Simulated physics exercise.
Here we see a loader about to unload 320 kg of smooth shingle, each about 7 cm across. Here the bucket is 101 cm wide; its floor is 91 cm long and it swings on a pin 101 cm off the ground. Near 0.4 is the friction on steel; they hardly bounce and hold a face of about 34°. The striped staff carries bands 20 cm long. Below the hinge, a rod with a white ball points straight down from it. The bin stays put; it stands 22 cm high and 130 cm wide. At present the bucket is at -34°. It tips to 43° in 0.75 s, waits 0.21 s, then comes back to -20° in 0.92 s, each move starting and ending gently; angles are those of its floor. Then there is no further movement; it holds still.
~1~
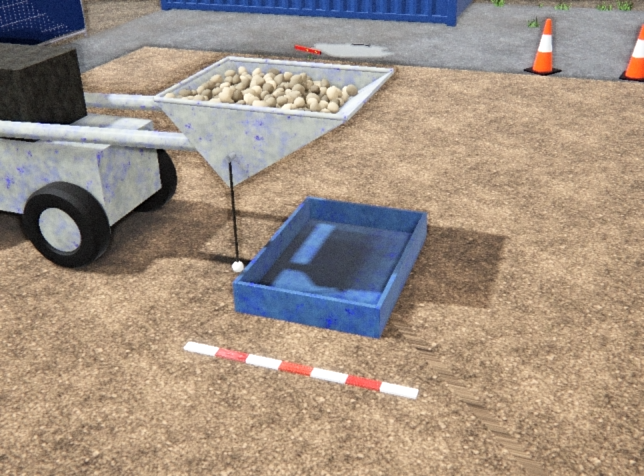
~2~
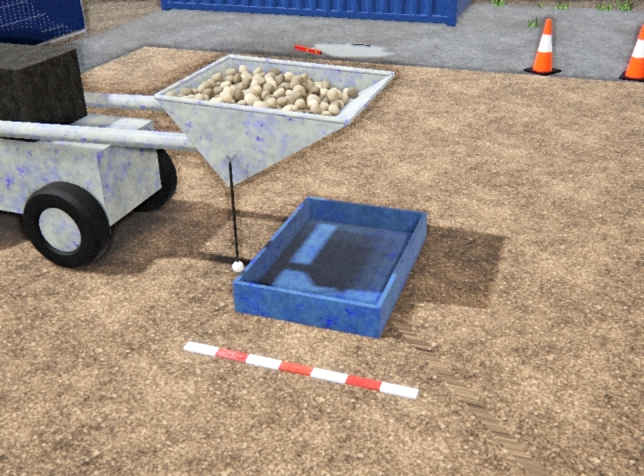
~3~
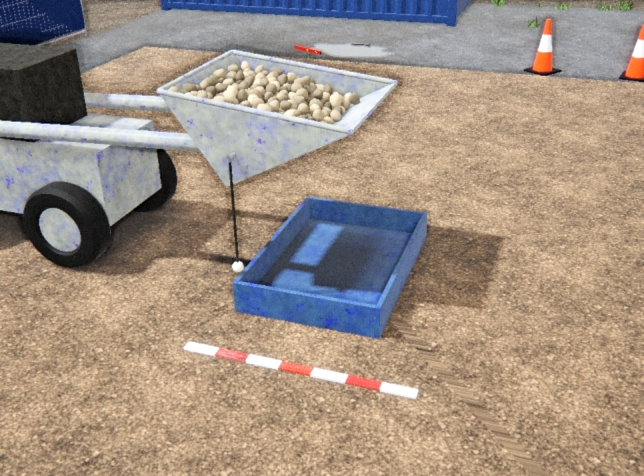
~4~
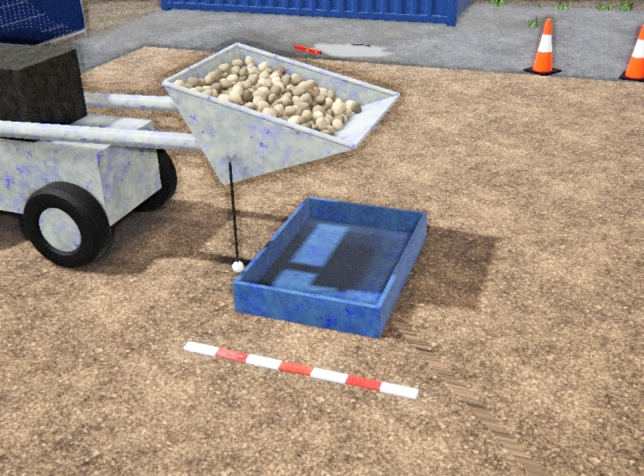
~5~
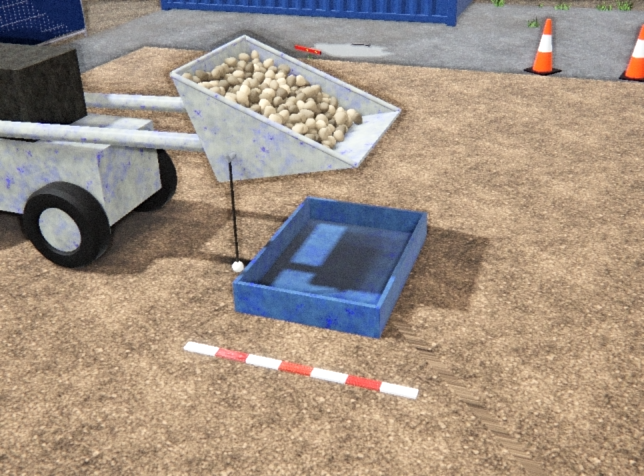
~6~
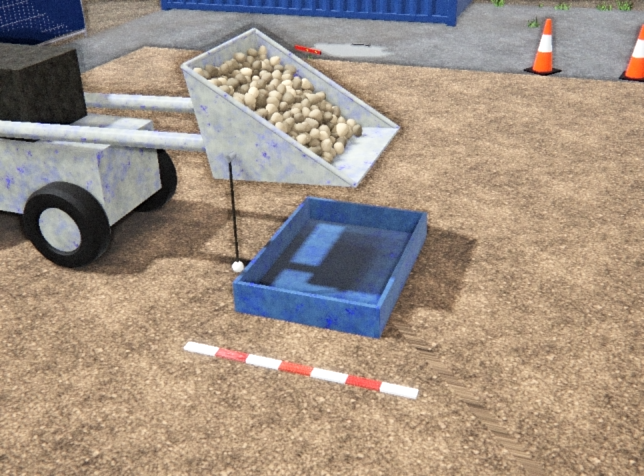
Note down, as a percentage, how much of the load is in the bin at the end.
Approximately 65 out of 100.
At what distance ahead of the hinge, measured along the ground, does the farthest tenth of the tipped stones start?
About 180 cm.
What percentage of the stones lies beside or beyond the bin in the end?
Share of load: Approx. 35 %.
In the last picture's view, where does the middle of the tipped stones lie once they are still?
Roughly at pixel (384, 270).
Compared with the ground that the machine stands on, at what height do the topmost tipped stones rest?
About 30 cm higher than the ground.
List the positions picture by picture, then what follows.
The first frame shows lip at (348, 118), floor tilted -34°, highest stones at (271, 82).
The second frame shows lip at (349, 122), floor tilted -32°, highest stones at (271, 82).
The third frame shows lip at (352, 132), floor tilted -28°, highest stones at (249, 79).
The fourth frame shows lip at (356, 147), floor tilted -21°, highest stones at (234, 72).
In the fifth frame, the bucket is at -13°, its lip at (357, 166); the top of the load is at (240, 66).
In the sixth frame, the bucket is at -4°, its lip at (356, 186); the top of the load is at (248, 61).
A little later the floor is at 31°; 100 % in the bucket; the foremost stones are at (340, 197).
Then the floor is at 43°; 68 % in the bucket, 32 % in the bin; the foremost stones are at (388, 265).
Later still the floor is at -20°; 0 % in the bucket, 64 % in the bin, 36 % beside or beyond the bin; the foremost stones are past the picture's edge.
In the end the floor is at -20°; 0 % in the bucket, 64 % in the bin, 36 % beside or beyond the bin; the foremost stones are past the picture's edge.
